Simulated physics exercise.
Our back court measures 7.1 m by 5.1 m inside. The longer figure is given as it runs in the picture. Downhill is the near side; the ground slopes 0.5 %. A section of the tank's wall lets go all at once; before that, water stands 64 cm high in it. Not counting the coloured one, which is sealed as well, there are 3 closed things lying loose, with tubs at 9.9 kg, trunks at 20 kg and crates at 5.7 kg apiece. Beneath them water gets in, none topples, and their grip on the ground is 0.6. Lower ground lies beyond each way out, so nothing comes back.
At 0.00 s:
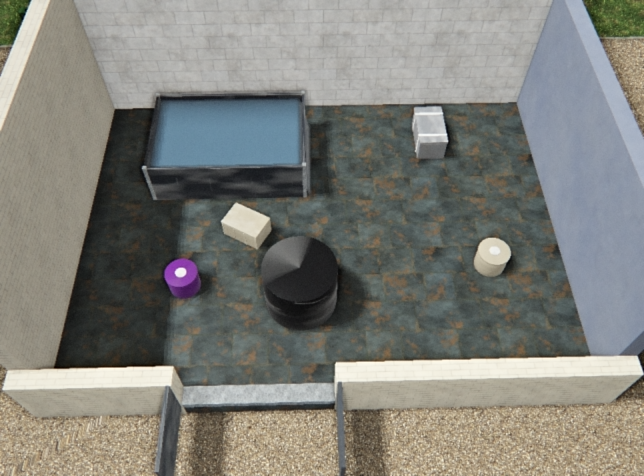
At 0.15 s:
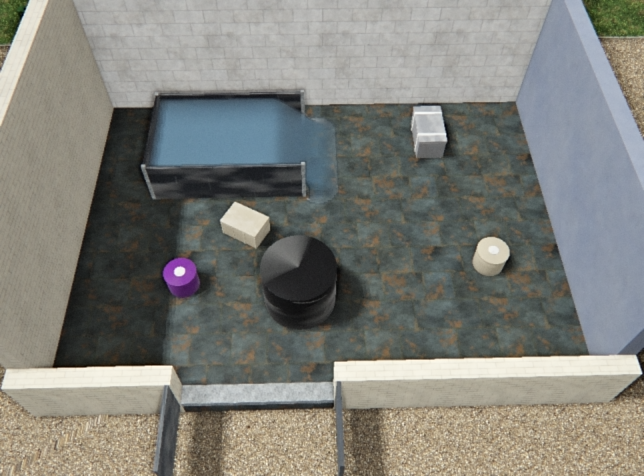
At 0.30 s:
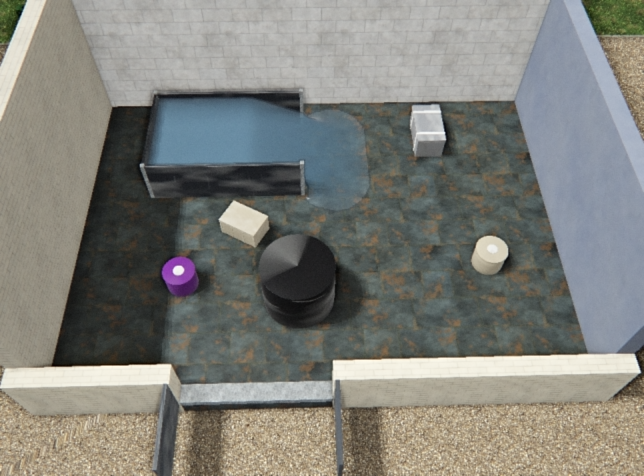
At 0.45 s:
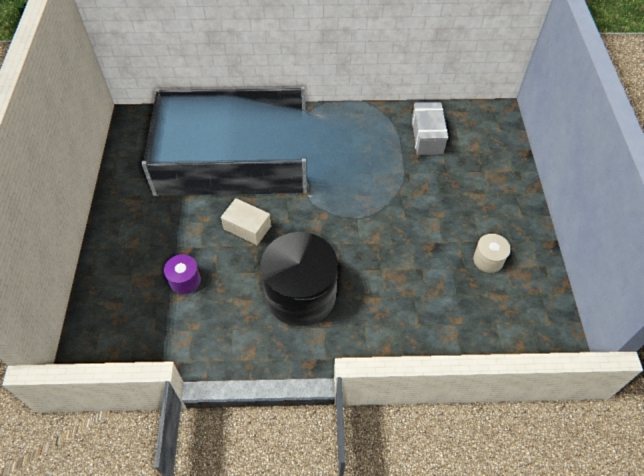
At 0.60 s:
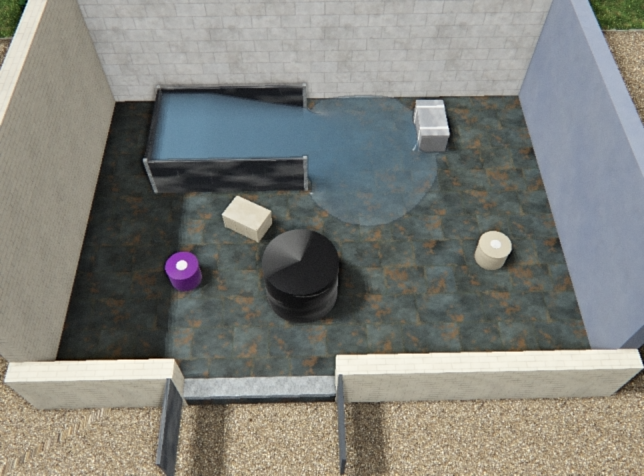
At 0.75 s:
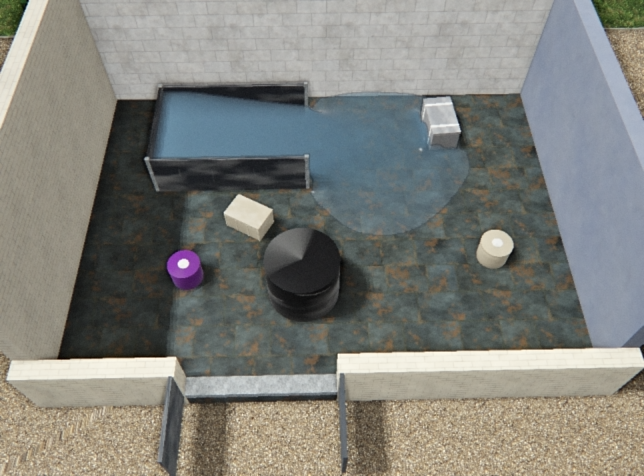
The clip shows a walled court where water pours from the right end of a raised tank and spreads across the dark floor, reaching a pale grey box that shifts slightly right, while the purple tub stays put.
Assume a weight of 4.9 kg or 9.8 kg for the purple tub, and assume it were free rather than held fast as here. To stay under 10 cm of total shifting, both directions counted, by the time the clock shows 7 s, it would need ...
It would need only the smaller weight.
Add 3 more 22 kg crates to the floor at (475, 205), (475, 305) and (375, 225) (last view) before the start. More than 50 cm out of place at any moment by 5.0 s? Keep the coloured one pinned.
Order as listed: Outside the limit, outside the limit, inside the limit.
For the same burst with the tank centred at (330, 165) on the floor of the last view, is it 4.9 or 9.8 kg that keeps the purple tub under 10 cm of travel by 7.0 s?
So then the lighter weight suffices.
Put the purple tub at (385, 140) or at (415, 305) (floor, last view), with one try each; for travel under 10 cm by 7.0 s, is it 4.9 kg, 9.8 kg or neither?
Taking the two tries in order, both fall short and both fall short.
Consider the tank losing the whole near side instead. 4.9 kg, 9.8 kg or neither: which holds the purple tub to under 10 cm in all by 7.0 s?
Under that change, neither pick does it.
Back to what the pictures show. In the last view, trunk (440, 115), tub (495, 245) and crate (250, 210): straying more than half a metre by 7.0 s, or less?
Result, in sequence - exceeds the limit; exceeds the limit; within the limit.
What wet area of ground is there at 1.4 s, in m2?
Wet area: Approx. 16 m2.
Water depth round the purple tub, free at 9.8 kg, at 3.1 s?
About 0 cm.
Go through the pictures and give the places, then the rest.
The purple tub at (181, 273) rests on the ground; 3.7 m2 under water; 0 of 4 have shifted, in the first frame.
The purple tub at (180, 272), on the bottom; 4.5 m2 under water; 0 of 4 have shifted, in the second frame.
The purple tub at (179, 271) rests on the ground; water covers 5.7 m2; 0 of 4 have shifted, in the third frame.
The purple tub at (181, 268) rests on the ground; water covers 7.0 m2; 0 of 4 have shifted, in the fourth frame.
The purple tub at (182, 265), on the bottom; 8.3 m2 under water; 0 of 4 have shifted, in the fifth frame.
The purple tub at (184, 264), on the bottom; 9.6 m2 under water; 1 of 4 have shifted, in the sixth frame.
After 1.4 s the purple tub would be 0 cm from its start with 4.9 kg and 0 cm from its start with 9.8 kg; 0 cm of water round it then.
After 3.1 s the purple tub would be 0 cm from its start with 4.9 kg and 0 cm from its start with 9.8 kg; 0 cm of water round it then.
After 4.9 s the purple tub would be 0 cm from its start with 4.9 kg and 0 cm from its start with 9.8 kg; 0 cm of water round it then.
After 7.0 s the purple tub would be 0 cm from its start with 4.9 kg and 0 cm from its start with 9.8 kg; 2 cm of water round it then.
